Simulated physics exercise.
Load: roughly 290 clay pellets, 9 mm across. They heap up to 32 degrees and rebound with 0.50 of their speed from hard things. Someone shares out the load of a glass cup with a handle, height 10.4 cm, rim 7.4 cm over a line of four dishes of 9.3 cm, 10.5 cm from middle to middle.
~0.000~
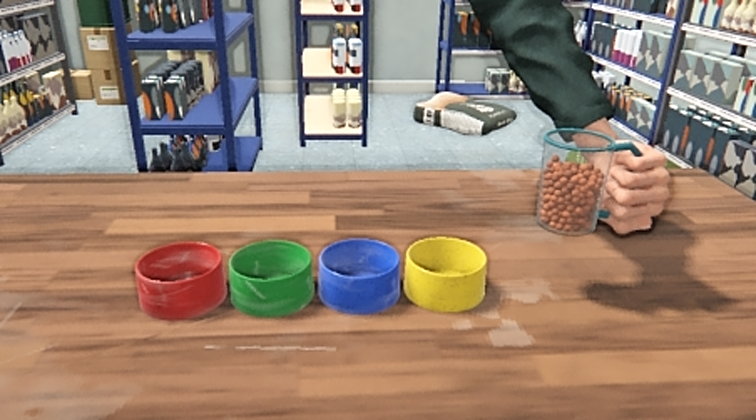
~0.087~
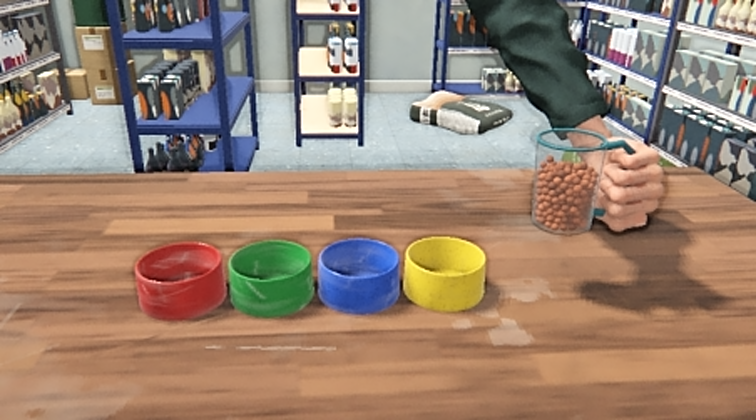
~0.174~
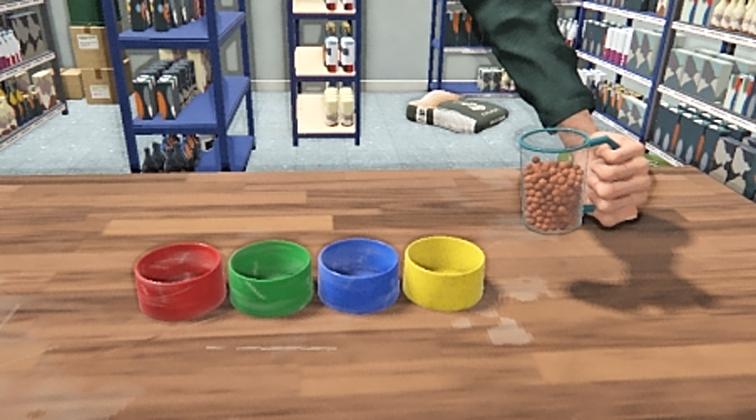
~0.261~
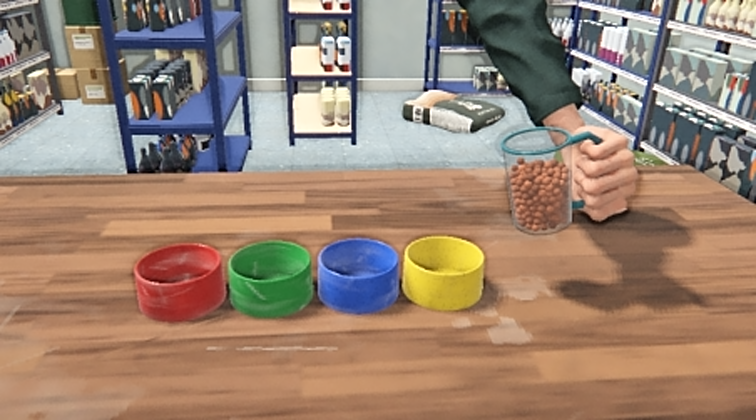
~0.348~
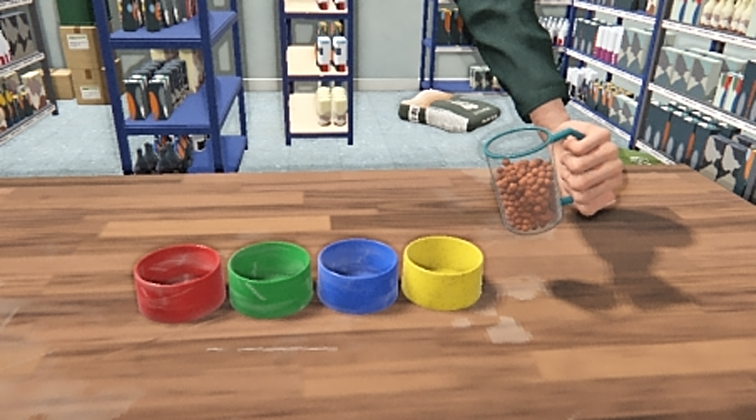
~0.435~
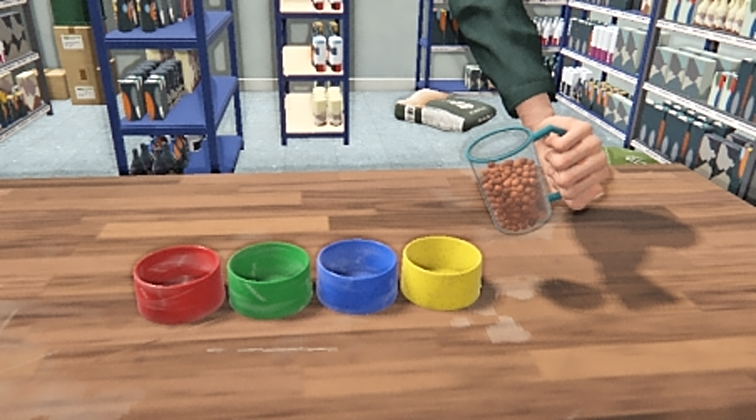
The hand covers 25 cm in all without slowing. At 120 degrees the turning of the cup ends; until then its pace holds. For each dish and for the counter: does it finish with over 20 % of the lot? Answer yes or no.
Red no, blue no, green yes, yellow no, counter yes.
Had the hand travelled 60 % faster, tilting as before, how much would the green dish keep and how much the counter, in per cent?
Green 60, counter 30.
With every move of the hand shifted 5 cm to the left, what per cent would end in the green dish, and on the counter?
Green 100, counter 0.
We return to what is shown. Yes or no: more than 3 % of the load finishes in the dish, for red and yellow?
Red no, yellow no.
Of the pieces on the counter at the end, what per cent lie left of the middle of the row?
About 50 per cent.
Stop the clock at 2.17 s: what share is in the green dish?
Some 50 per cent.
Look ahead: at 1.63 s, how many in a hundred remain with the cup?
Roughly 95 per cent.
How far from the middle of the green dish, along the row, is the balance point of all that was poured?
Some 2 cm to the right.
After 1.15 s, tilt 69 degrees; cup holds 100 %.
After 1.63 s, tilt 99 degrees; cup holds 95 %, green 5 %.
After 2.17 s, tilt 120 degrees; cup holds 15 %, blue 10 %, green 50 %.
At rest (3.0 s), red 0 %, blue 5 %, green 65 %, yellow 0 %, counter 30 %.
